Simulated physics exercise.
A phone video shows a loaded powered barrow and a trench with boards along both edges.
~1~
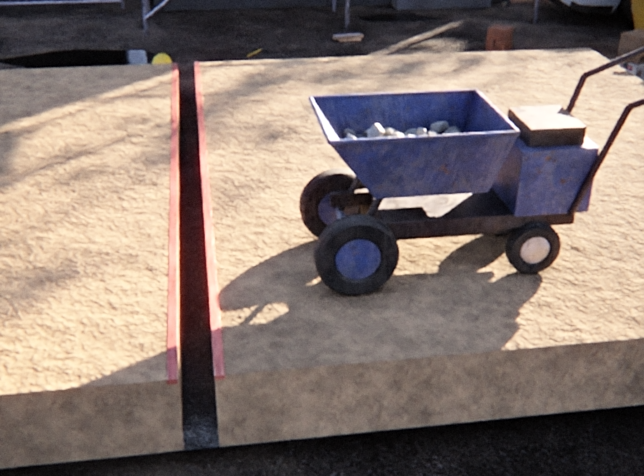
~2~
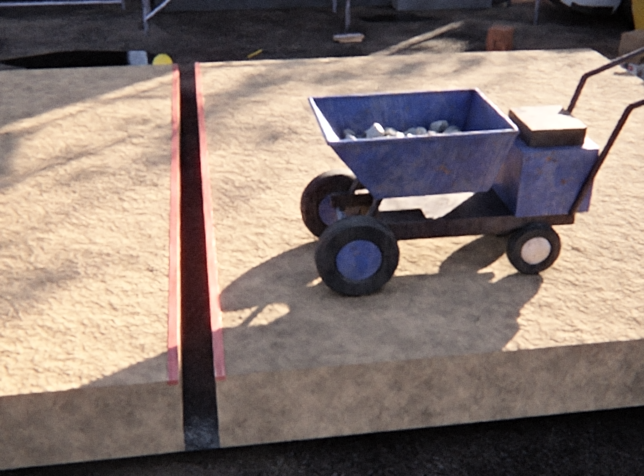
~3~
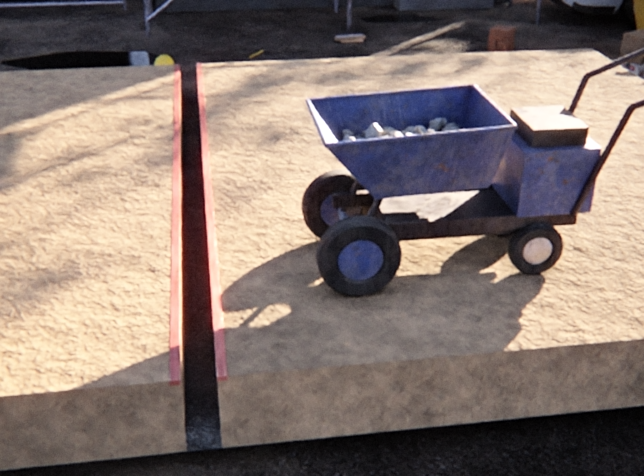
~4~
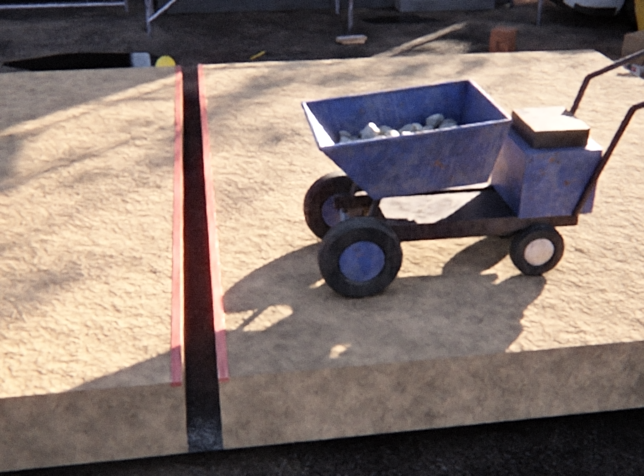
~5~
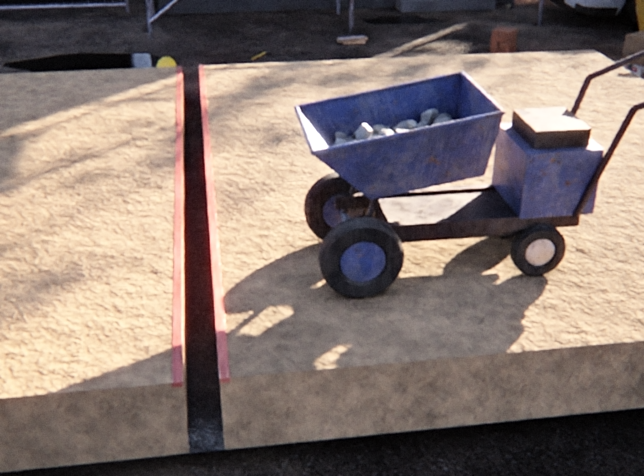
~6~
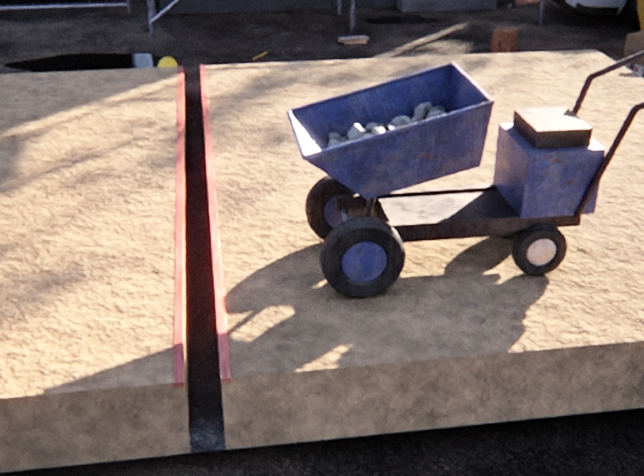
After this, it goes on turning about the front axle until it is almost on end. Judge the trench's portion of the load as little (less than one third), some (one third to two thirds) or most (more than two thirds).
Most.
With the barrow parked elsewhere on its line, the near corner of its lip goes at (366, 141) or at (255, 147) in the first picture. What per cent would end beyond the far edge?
10 and 100 percent, in that order.
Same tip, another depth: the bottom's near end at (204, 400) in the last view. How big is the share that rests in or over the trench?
50 %.
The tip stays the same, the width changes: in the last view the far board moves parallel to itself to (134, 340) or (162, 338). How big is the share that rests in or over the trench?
Respectively, 100 % and 100 %.
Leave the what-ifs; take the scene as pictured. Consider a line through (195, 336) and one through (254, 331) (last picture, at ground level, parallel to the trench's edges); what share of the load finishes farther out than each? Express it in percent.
Around 40 per cent for the first, and 100 per cent for the second.
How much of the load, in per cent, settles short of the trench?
I'd estimate about 5 per cent of the load.
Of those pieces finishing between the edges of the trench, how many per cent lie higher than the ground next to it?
10 in a hundred.
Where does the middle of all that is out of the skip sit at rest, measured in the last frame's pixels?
The centre comes to rest close to (197, 300).
Soon after the last picture, skip tipped steeply; all in the skip.
A little later, skip tipped right over; nearly all in the skip; a stray few short of the trench; a stray few in or heaped over the trench.
Later still, skip tipped right over; a small part in the skip; a small part short of the trench; about two thirds in or heaped over the trench; a small part beyond it.
By the end, skip tipped right over; a stray few short of the trench; most in or heaped over the trench; about a quarter beyond it.
